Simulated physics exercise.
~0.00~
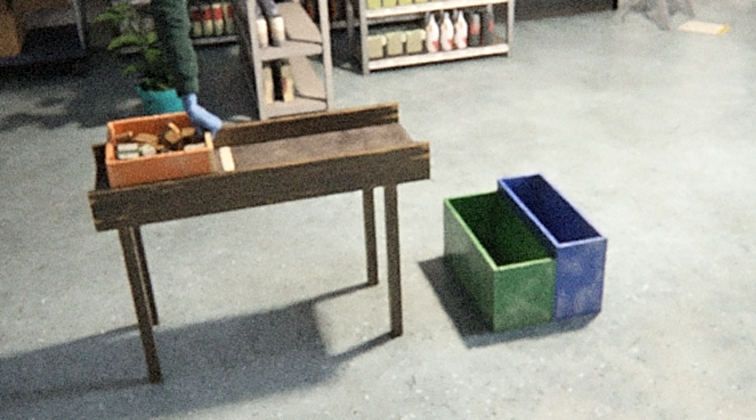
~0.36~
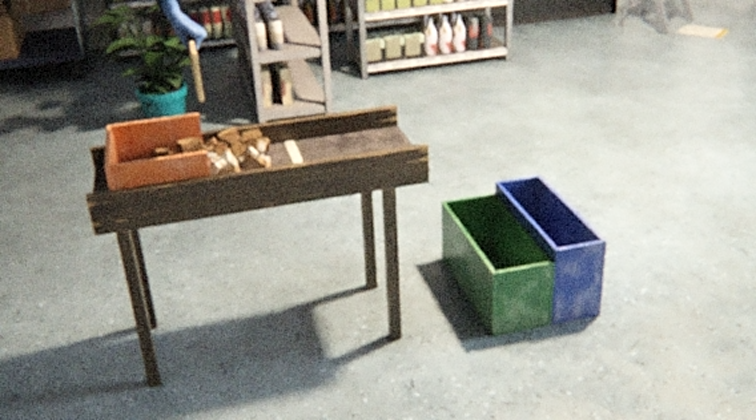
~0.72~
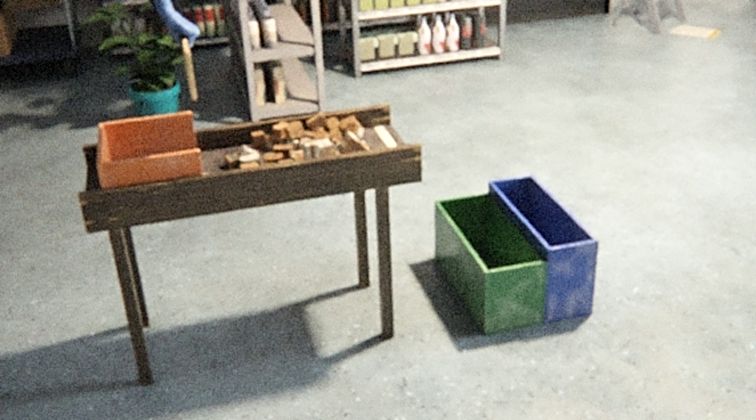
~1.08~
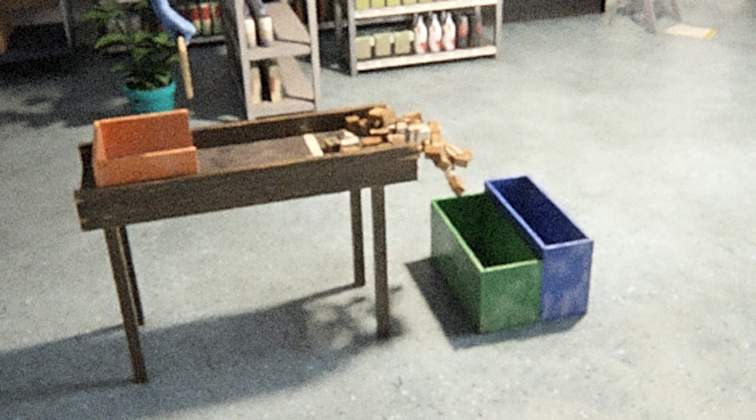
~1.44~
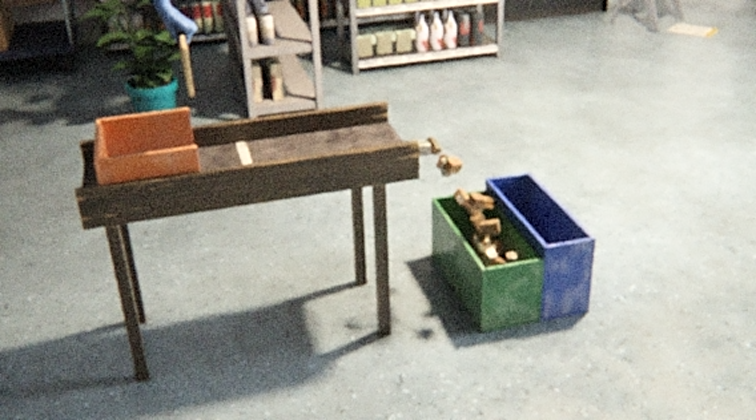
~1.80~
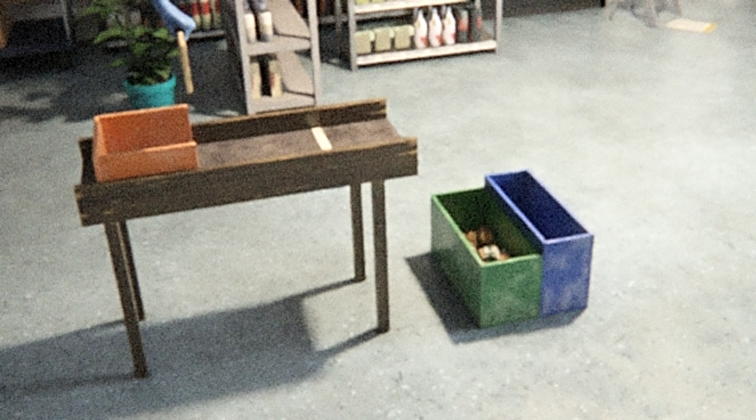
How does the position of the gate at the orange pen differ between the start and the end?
At the start the gate is down at the right side of the orange pen. At the end the gloved hand holds it up above the belt, leaving that side of the pen open.
